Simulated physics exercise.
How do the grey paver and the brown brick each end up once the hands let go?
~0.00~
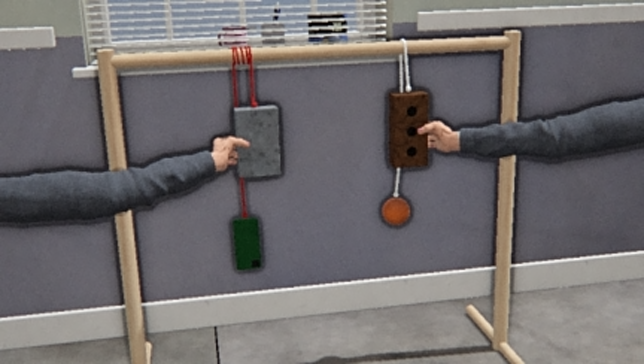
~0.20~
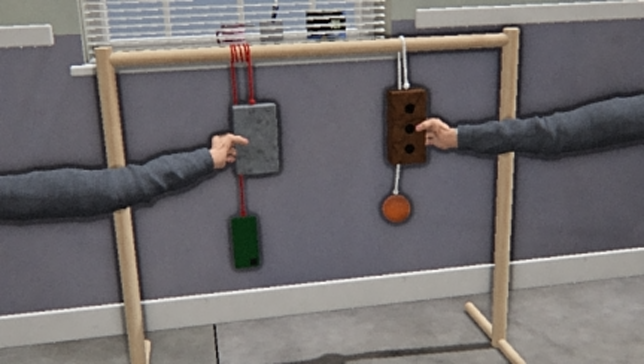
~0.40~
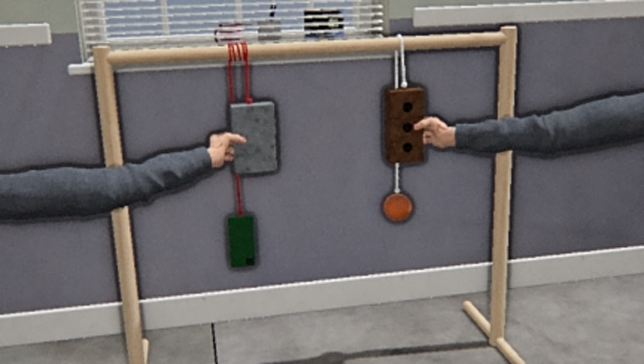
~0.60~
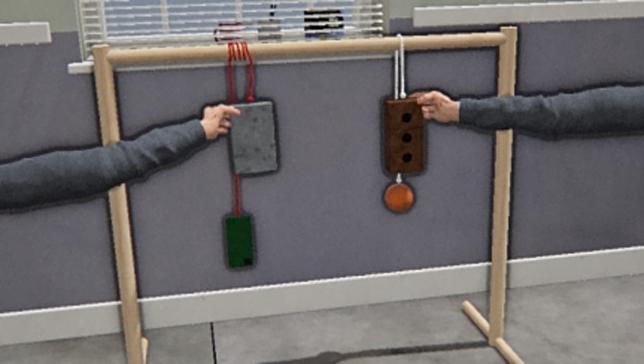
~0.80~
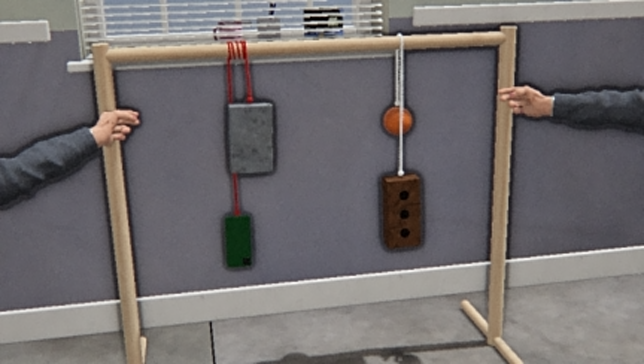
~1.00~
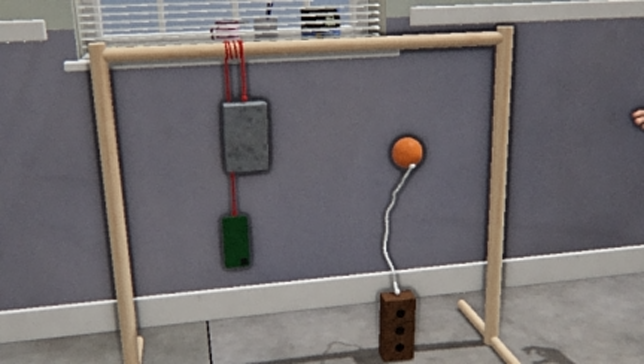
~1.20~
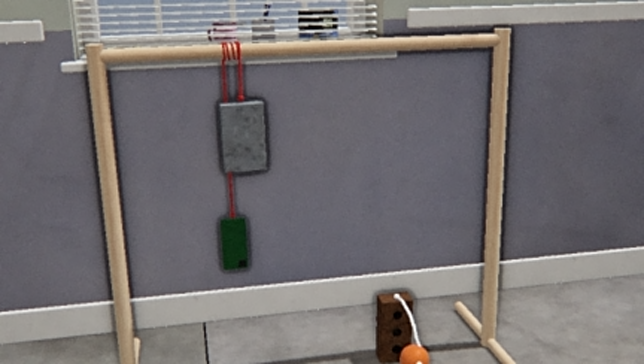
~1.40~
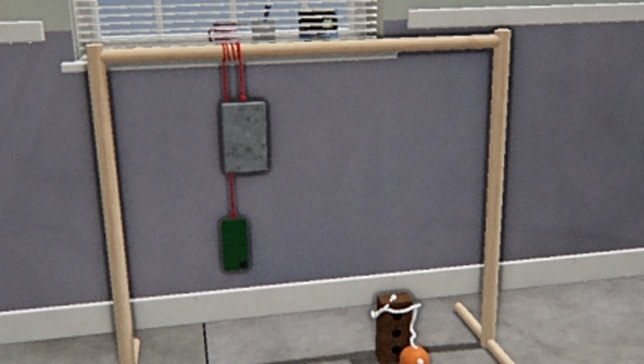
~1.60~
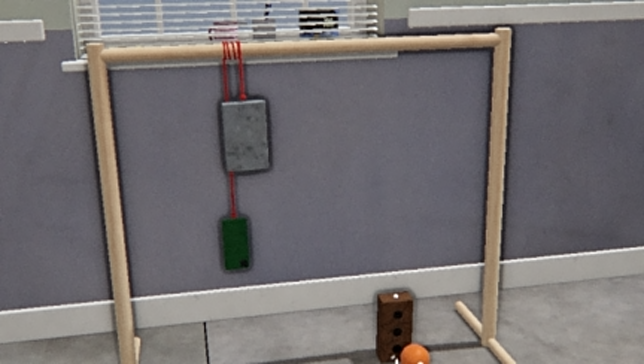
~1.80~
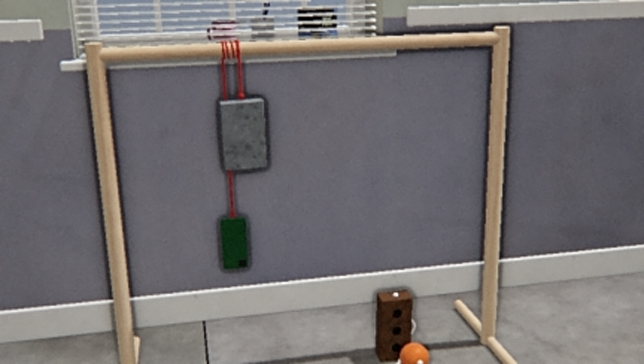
The grey paver stays hanging from the rail at about the same height. The brick pulls its white cord over the rail and ends up on the floor.
